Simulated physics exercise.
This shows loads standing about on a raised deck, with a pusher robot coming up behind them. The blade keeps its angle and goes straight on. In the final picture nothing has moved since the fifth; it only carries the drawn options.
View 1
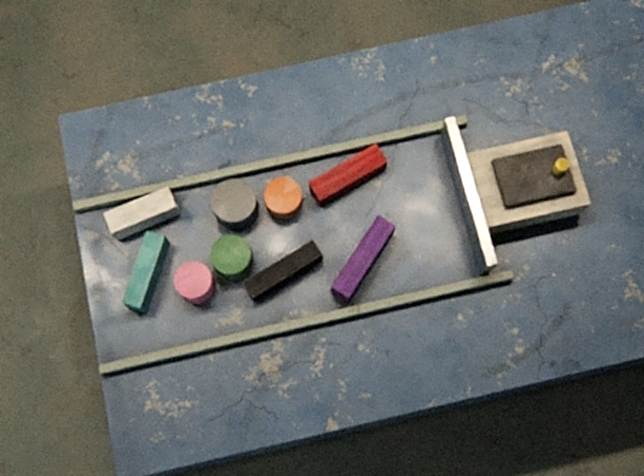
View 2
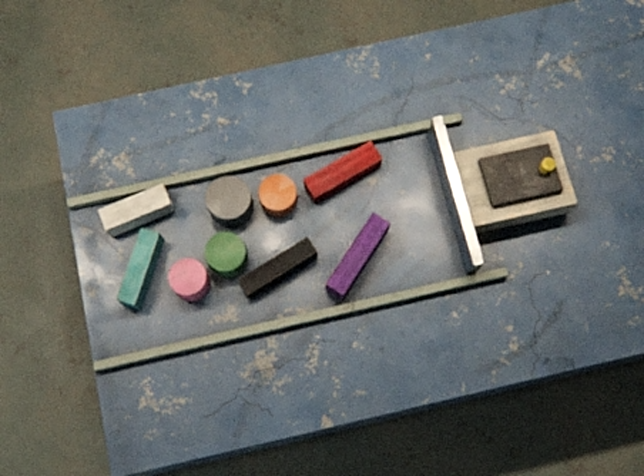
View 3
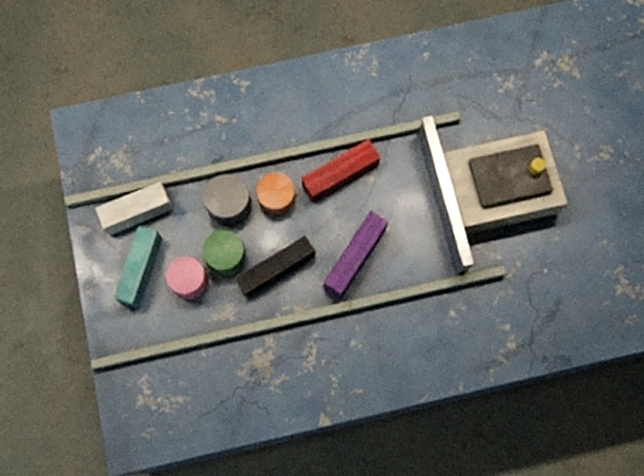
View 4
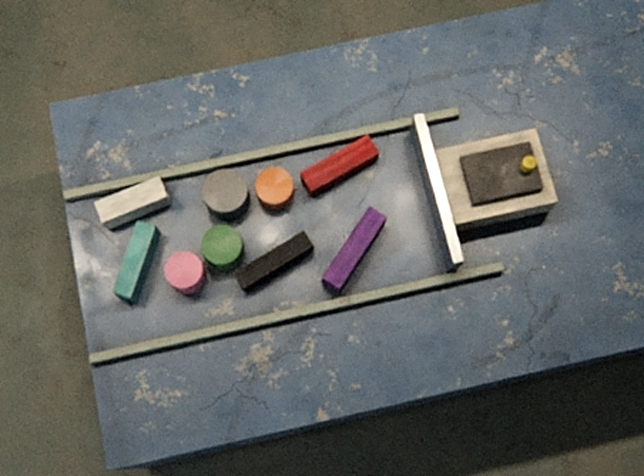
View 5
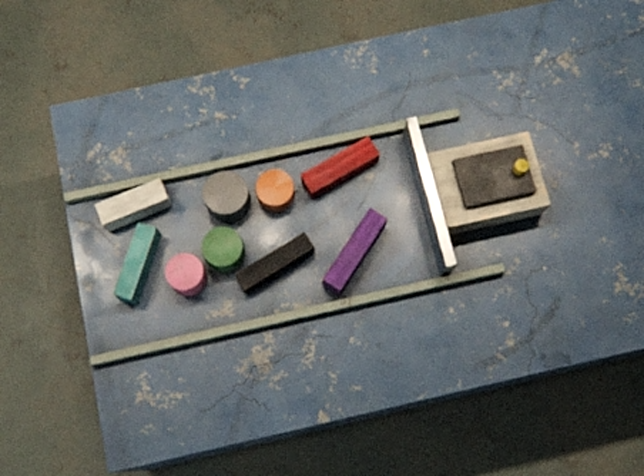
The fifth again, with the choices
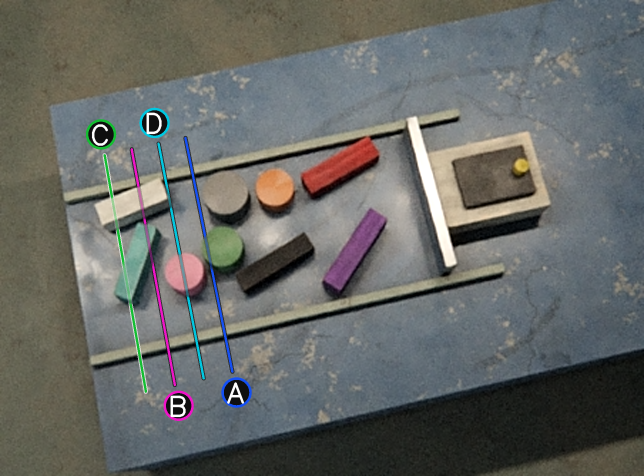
On a raised blue deck, a pusher robot edging slowly left toward coloured blocks and discs standing still between two rails.
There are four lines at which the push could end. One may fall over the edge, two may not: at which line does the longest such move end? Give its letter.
It should halt at D.
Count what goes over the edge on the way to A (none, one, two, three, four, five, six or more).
By then, none.
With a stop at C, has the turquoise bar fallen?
Yes.
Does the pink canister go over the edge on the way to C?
Yes.
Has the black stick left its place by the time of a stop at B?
By then, yes.
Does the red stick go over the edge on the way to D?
No.
On the marked copy, A at (208, 251); B at (153, 263); C at (125, 269); D at (180, 257).
Following D. Soon after the start, robot (400, 197); grey canister (194, 206); red stick (283, 177).
Later, robot (309, 217); turquoise bar (133, 265); white bar (124, 202).
In the end, robot (238, 232); turquoise bar over the edge; pink canister (91, 316); one fallen.
As for the rest, A is within the limit but short; B drops two; C drops six.
